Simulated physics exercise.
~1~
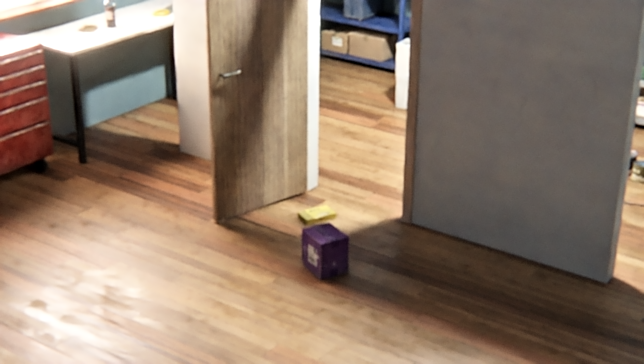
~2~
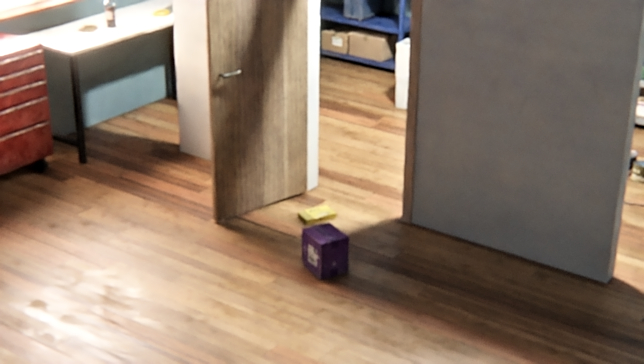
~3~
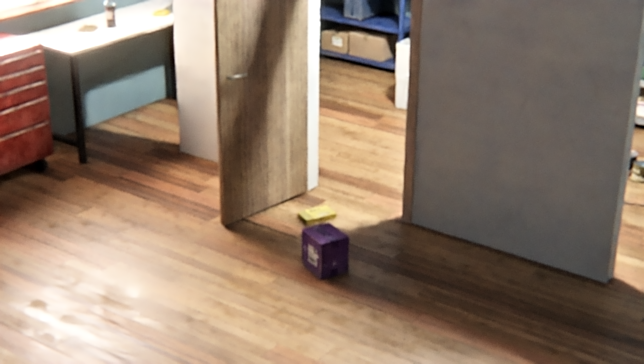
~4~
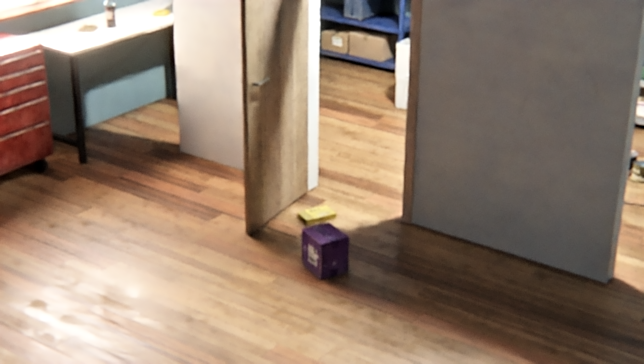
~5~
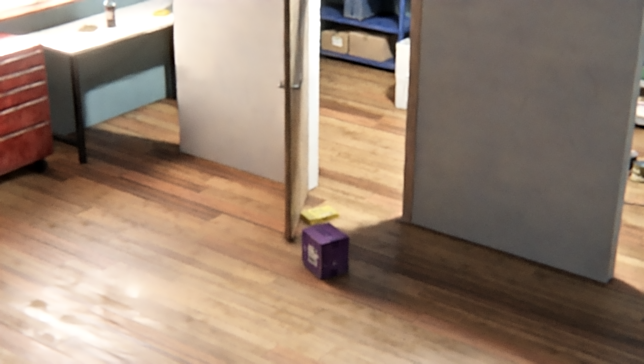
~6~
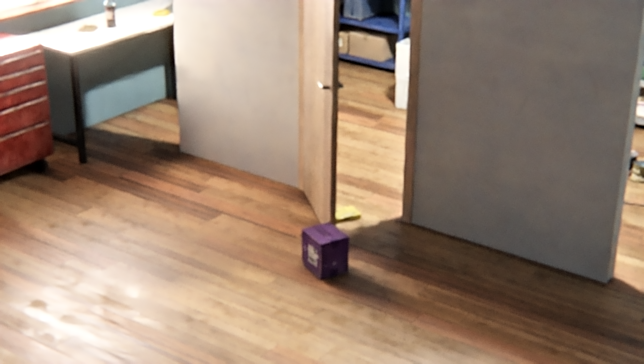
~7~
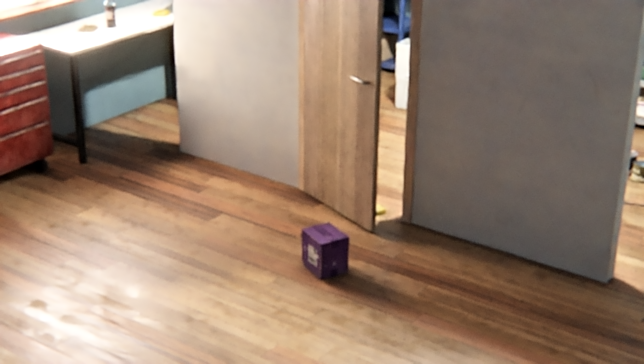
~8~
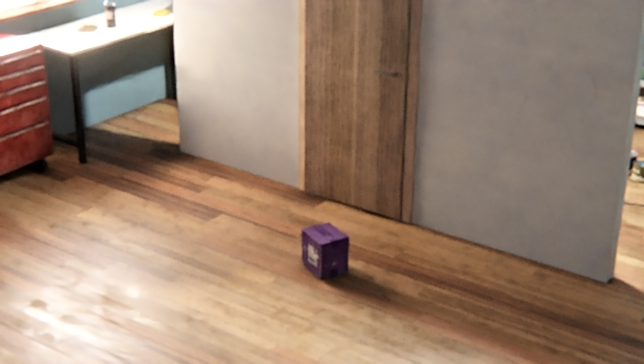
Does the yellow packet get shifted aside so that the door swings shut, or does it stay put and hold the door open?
The yellow packet slides off to the right as the door comes round, and the door ends up closed.
